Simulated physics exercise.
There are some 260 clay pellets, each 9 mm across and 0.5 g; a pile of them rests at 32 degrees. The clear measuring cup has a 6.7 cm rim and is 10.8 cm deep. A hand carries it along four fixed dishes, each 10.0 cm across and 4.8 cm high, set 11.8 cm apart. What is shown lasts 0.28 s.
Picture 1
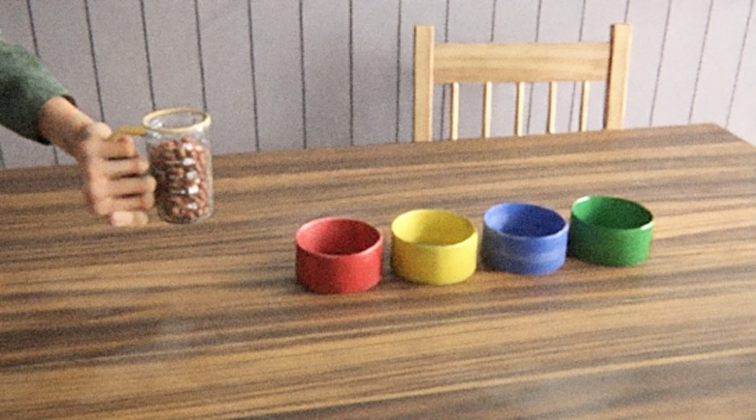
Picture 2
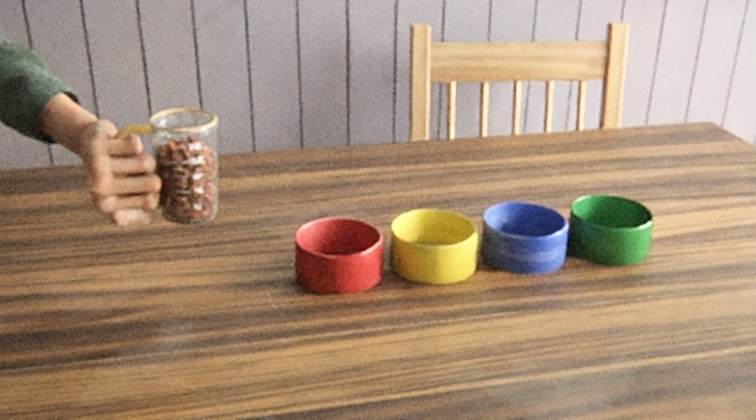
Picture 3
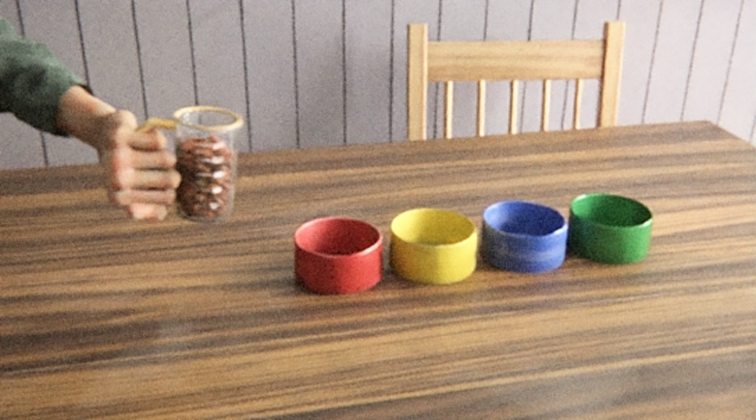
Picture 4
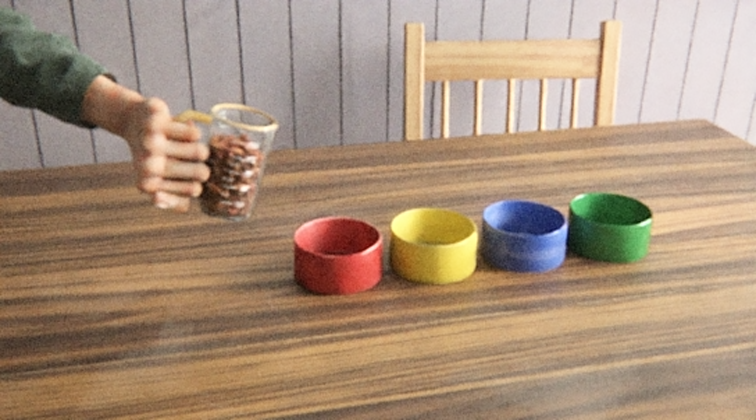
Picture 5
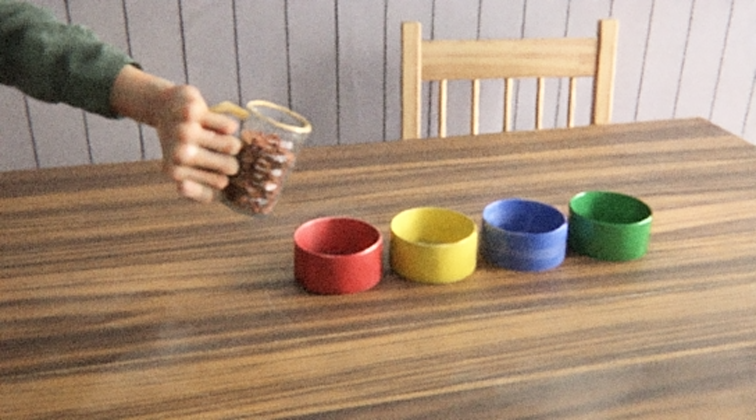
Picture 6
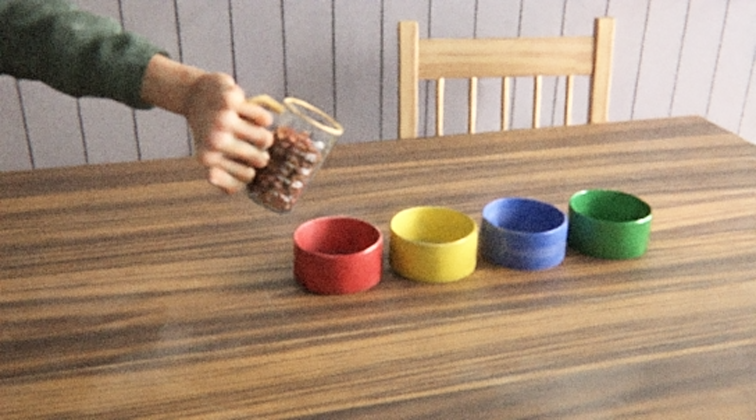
At a wooden table with four colored dishes in a row, a hand lifted a clear measuring cup of small brown pieces slightly while moving it right and gradually tilting it toward the red dish.
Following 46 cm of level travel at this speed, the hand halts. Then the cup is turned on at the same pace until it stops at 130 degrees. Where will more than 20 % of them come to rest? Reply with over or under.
Red under, blue under, green over, yellow under, counter under.
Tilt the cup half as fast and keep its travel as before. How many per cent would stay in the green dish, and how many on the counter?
Green: 100, counter: 0.
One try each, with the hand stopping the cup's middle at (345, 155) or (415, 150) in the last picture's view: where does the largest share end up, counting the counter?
First try: Yellow; second try: Yellow.
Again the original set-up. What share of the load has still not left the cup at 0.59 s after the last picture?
Somewhere close to 95 percent.
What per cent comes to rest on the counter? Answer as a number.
Estimate: Close to 0 %.
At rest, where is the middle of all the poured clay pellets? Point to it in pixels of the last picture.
My guess is close to (613, 223).
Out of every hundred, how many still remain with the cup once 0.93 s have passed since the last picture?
I'd say close to 0 per cent.
Then, 0.35 s after the last picture, tilt 79 degrees; cup holds 100 %.
Then, 0.59 s after the last picture, tilt 112 degrees; cup holds 95 %, green 5 %.
Then, 0.93 s after the last picture, tilt 130 degrees; cup holds 0 %, green 100 %.
In the end, red 0 %, blue 0 %, green 100 %, yellow 0 %, counter 0 %.
